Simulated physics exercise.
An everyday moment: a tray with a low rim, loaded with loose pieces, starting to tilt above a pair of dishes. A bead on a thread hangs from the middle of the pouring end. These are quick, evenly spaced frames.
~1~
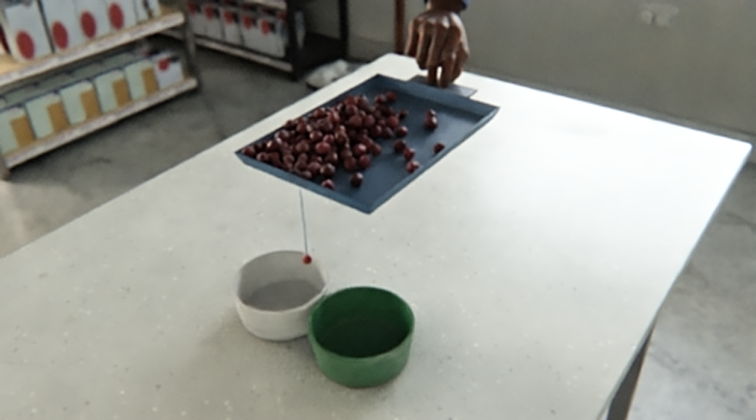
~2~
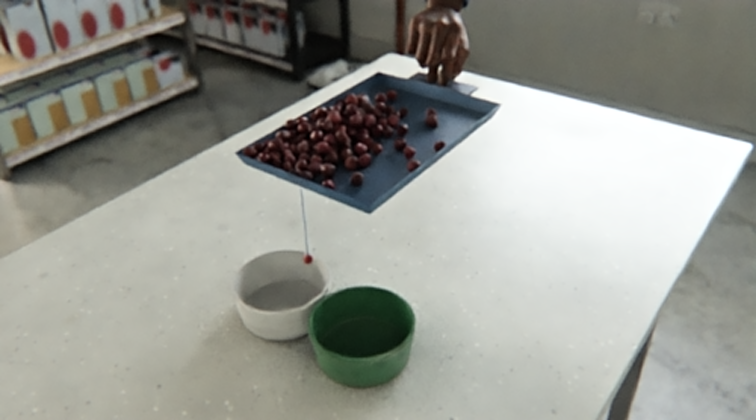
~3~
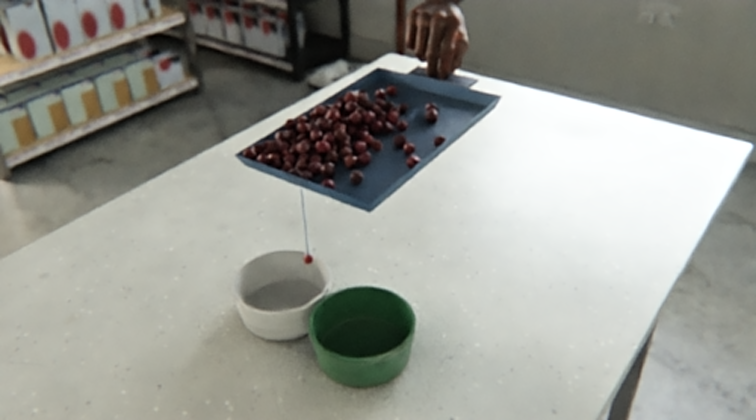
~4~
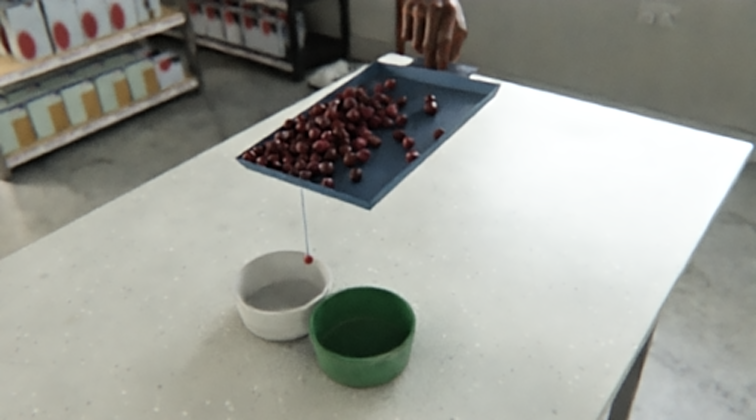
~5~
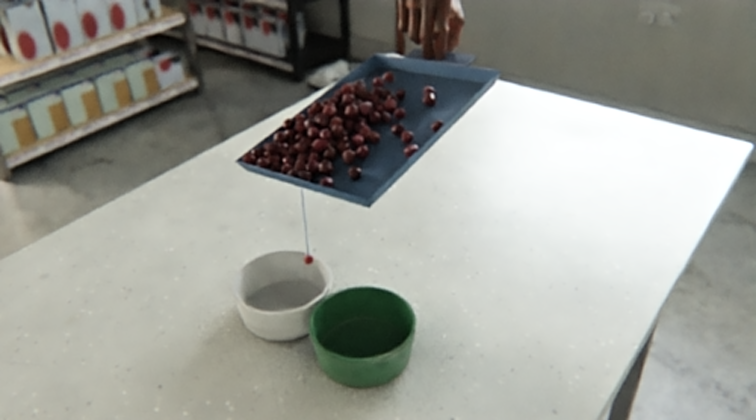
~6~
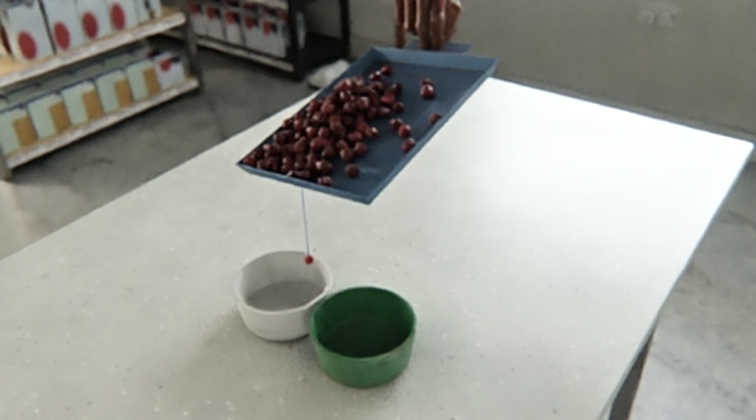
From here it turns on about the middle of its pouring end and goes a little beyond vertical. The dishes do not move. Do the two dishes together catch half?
They take less than half between them.
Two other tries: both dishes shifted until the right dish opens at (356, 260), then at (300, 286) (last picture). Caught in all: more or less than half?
In turn: Less than half; most of it.
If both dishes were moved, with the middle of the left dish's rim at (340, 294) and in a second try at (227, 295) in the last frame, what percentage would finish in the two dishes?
About 0 and 10 per cent.
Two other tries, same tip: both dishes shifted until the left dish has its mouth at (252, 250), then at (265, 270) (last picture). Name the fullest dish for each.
In turn: The dish on the left; left.
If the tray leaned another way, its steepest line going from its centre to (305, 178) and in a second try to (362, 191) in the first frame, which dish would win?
At the first place the left-hand dish, at the second right.
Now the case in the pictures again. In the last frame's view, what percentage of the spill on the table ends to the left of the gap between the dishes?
It comes to 100 per cent or so.
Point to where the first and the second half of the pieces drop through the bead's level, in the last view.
At about (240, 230), then at (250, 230).
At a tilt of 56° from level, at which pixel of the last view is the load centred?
Close to (285, 131).
Just after the last frame, tray tipped steeply; the larger part on the tray; just a few outside both; about a tenth in the air.
A moment on, tray tipped right over; about a tenth on the tray; about a tenth in the left dish; roughly two thirds outside both; about a tenth in the air.
Further on, tray tipped past a quarter turn; roughly a quarter in the left dish; the larger part outside both.
When it is over, tray tipped past a quarter turn; not one in the right dish; roughly a quarter in the left dish; the larger part outside both.
